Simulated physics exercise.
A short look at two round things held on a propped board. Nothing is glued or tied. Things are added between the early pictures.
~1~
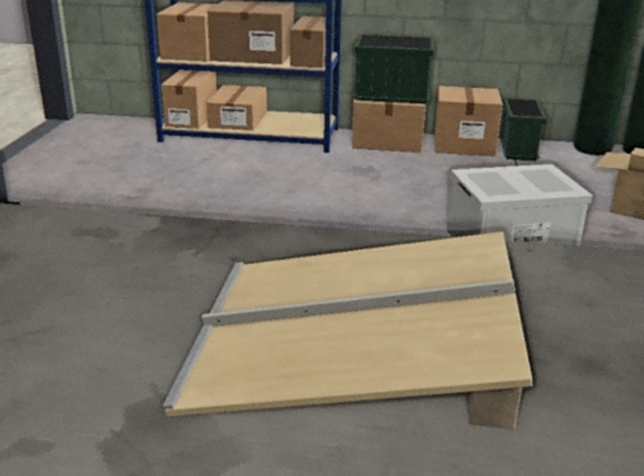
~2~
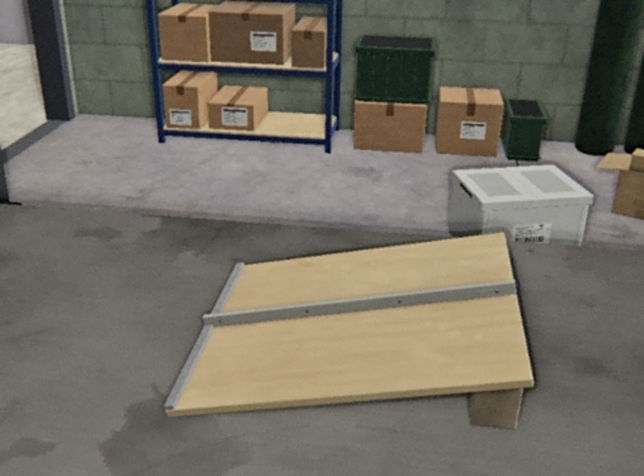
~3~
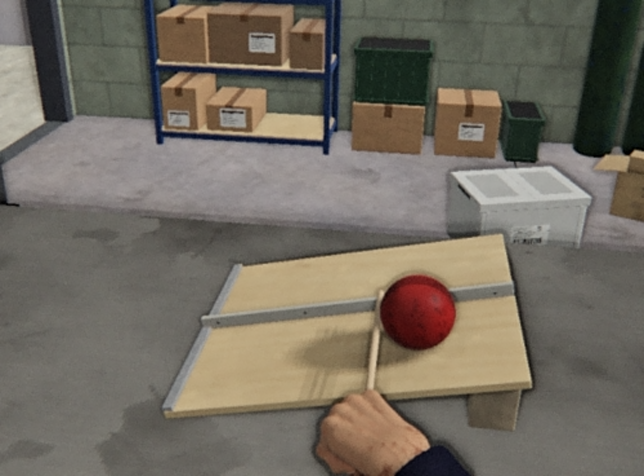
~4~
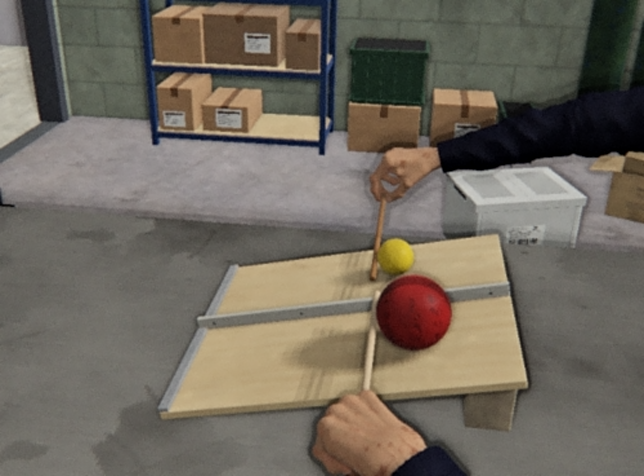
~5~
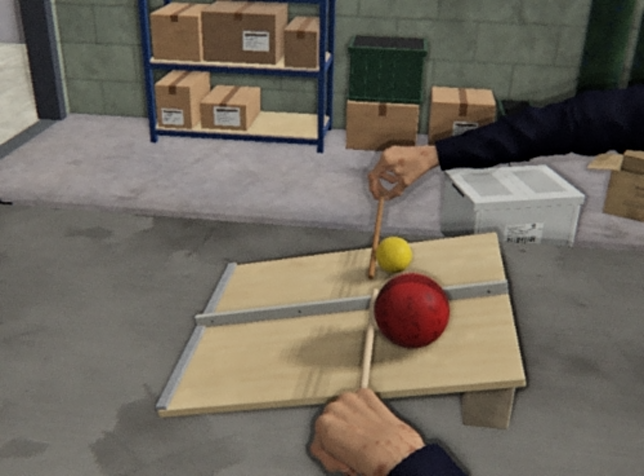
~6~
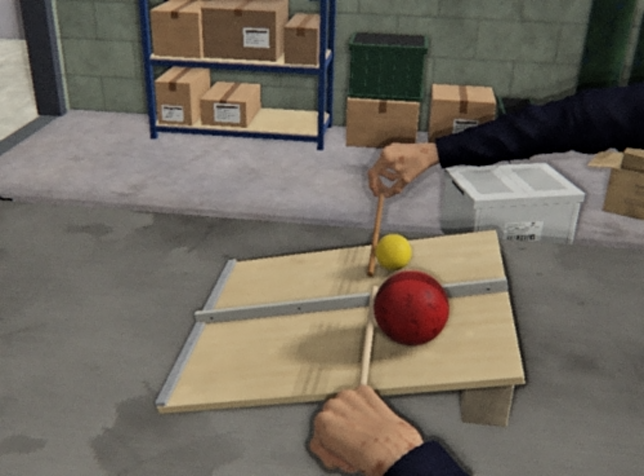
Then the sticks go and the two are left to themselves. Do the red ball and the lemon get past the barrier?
Here the red ball goes over the end and the lemon goes over the end.
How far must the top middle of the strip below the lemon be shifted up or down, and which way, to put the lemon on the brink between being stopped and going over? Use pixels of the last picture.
Roughly 8 pixels up.
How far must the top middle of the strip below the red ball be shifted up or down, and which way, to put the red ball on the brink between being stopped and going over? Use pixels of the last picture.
A shift of 12 pixels, going up.
Then, 0.64 s on from there, red ball rolling on the board near (210, 330); lemon rolling on the board near (228, 273).
Then, 1.14 s on from there, red ball off the board; lemon off the board near (22, 267).
In the end, the red ball rolls off the board; the lemon rolls off the board.
